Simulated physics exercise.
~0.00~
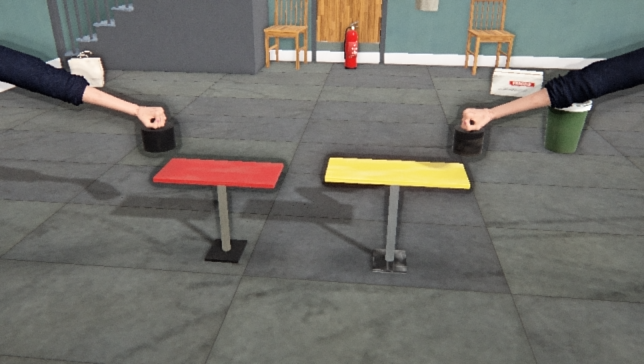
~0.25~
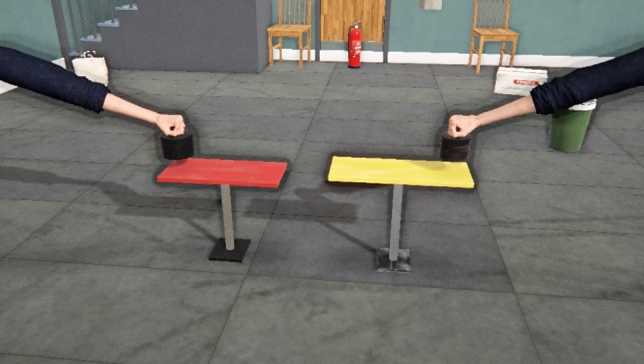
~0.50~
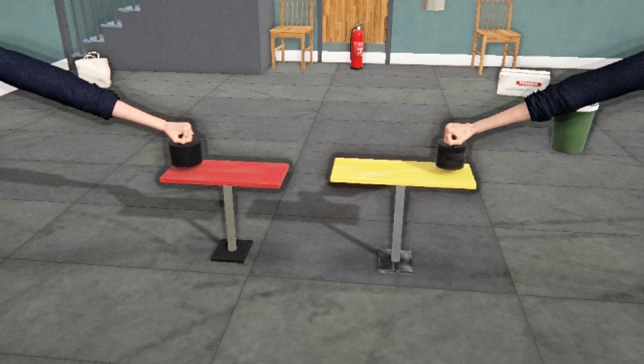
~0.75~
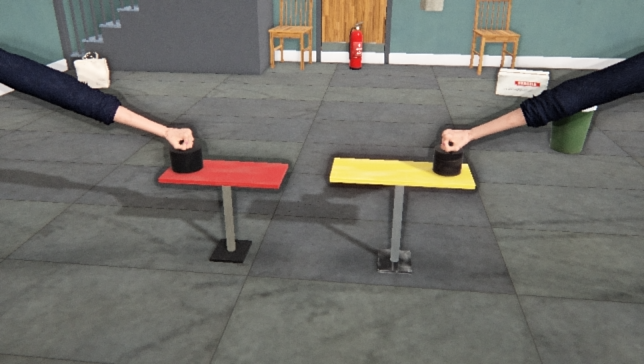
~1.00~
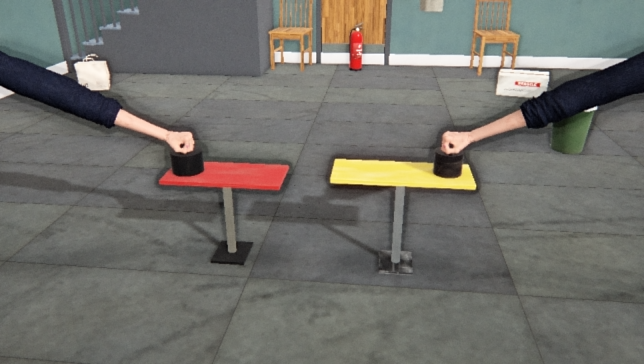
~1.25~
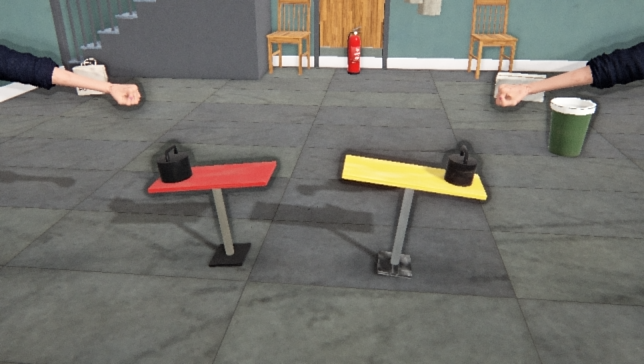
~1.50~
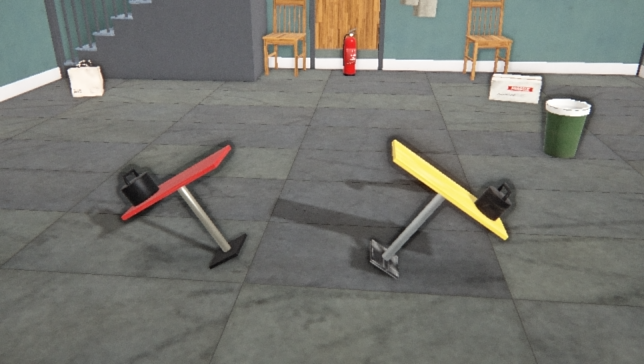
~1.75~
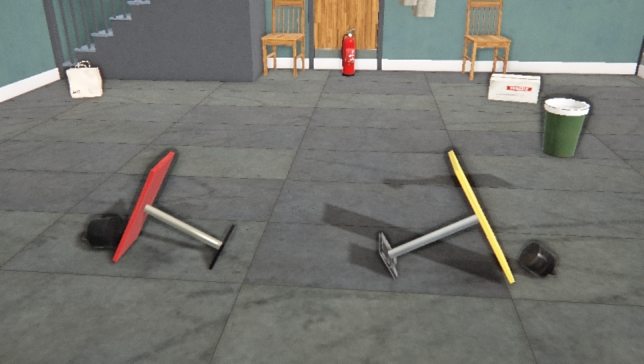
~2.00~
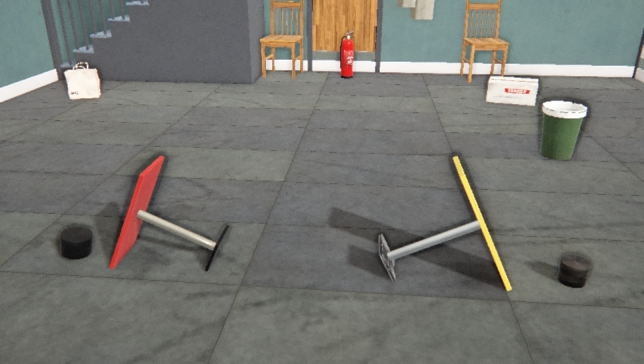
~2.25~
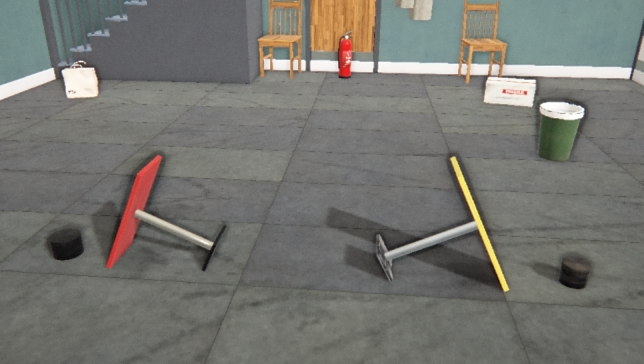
Two hands set black objects on red and yellow tables, which both topple outward.
